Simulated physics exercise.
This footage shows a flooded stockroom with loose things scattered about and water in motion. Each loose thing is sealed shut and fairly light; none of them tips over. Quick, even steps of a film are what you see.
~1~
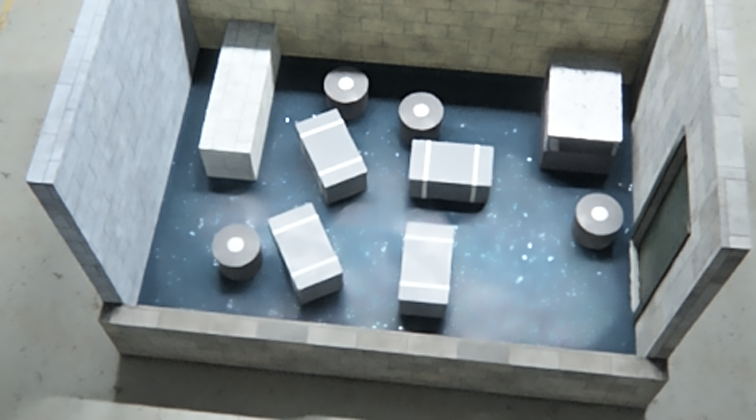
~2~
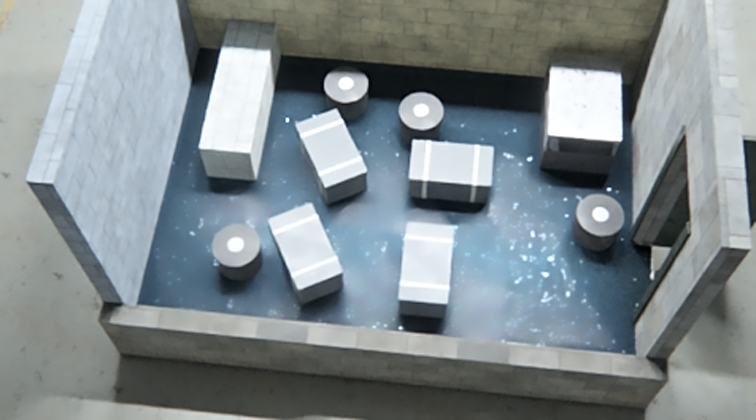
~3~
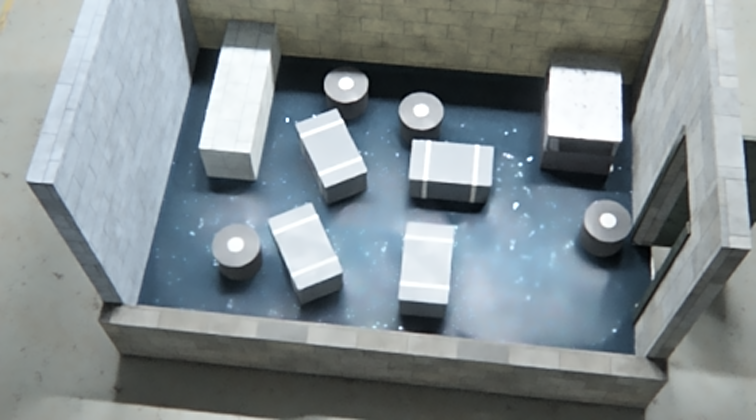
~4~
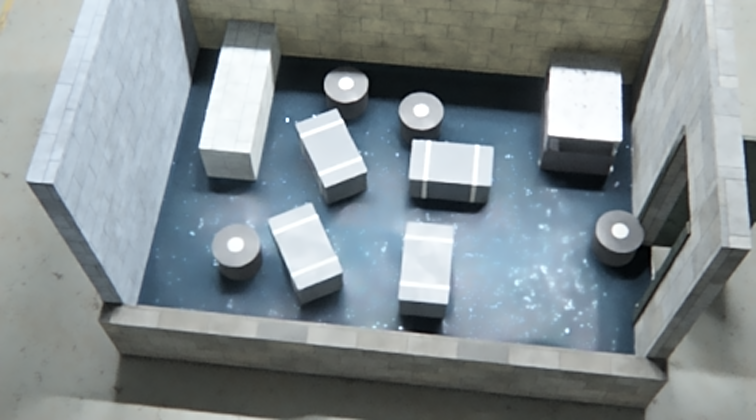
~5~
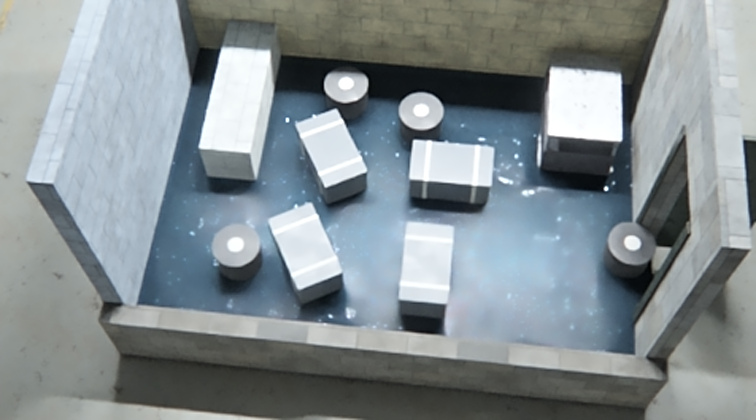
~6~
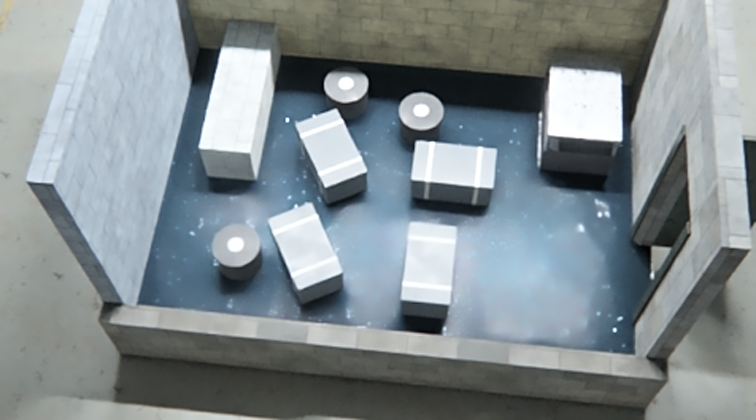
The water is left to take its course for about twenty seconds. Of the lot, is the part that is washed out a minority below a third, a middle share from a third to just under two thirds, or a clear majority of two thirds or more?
It is a minority below a third.
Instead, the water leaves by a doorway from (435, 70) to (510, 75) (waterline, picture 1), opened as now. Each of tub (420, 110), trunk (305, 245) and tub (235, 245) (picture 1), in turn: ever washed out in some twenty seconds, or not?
Okay, so: Makes it outside for the first, never exits for the second, never exits for the third.
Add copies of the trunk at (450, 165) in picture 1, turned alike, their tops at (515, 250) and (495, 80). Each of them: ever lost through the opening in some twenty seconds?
Well, the first one leaves, but the second one never leaves.
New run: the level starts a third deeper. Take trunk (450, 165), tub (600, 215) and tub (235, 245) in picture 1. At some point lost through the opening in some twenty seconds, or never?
Sequence: Not removed / removed / not removed.
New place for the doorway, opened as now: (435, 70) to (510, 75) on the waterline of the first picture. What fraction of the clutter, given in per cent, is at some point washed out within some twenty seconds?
Roughly 50 %.
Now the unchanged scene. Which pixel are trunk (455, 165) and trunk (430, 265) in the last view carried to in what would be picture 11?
About (482, 183) and (467, 273).
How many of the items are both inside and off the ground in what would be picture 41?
So that is 7.
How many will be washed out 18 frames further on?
It comes to 1.
A moment on, 1 of 8 are out; 7 afloat.
Next, 1 of 8 are out; 7 afloat.
Later, 1 of 8 are out; 7 afloat.
In the end, 1 of 8 are out; 7 afloat.
